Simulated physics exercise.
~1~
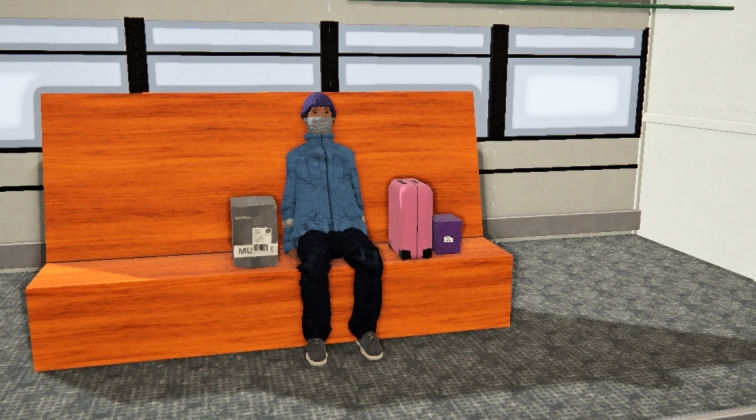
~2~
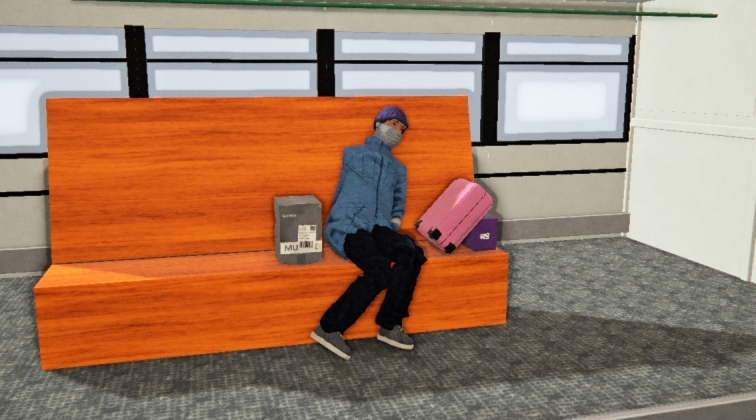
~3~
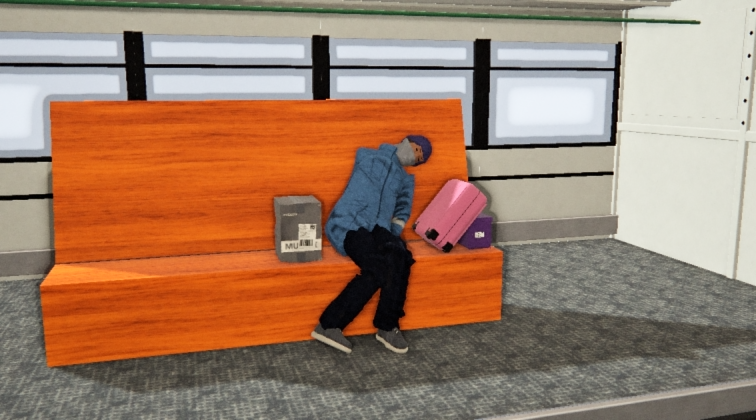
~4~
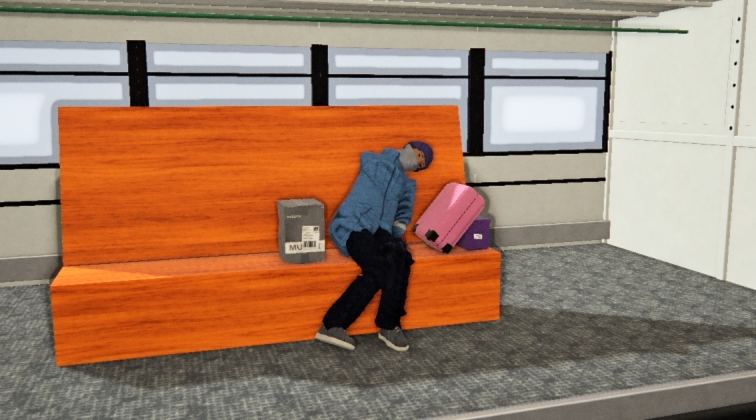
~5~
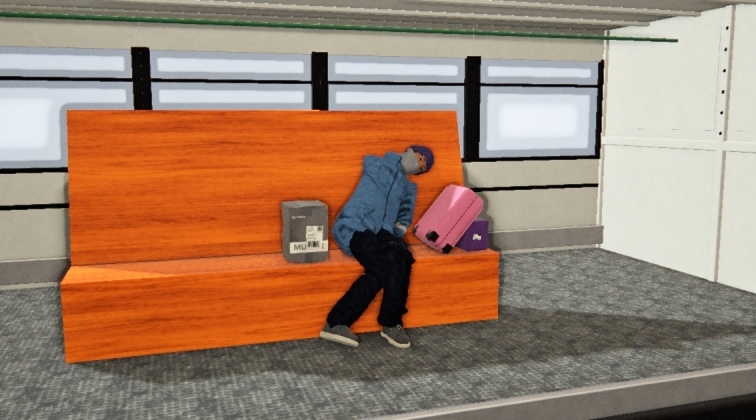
On an orange shuttle bench, a masked passenger slumping right beside a tipping pink suitcase, grey box and purple tub staying upright.
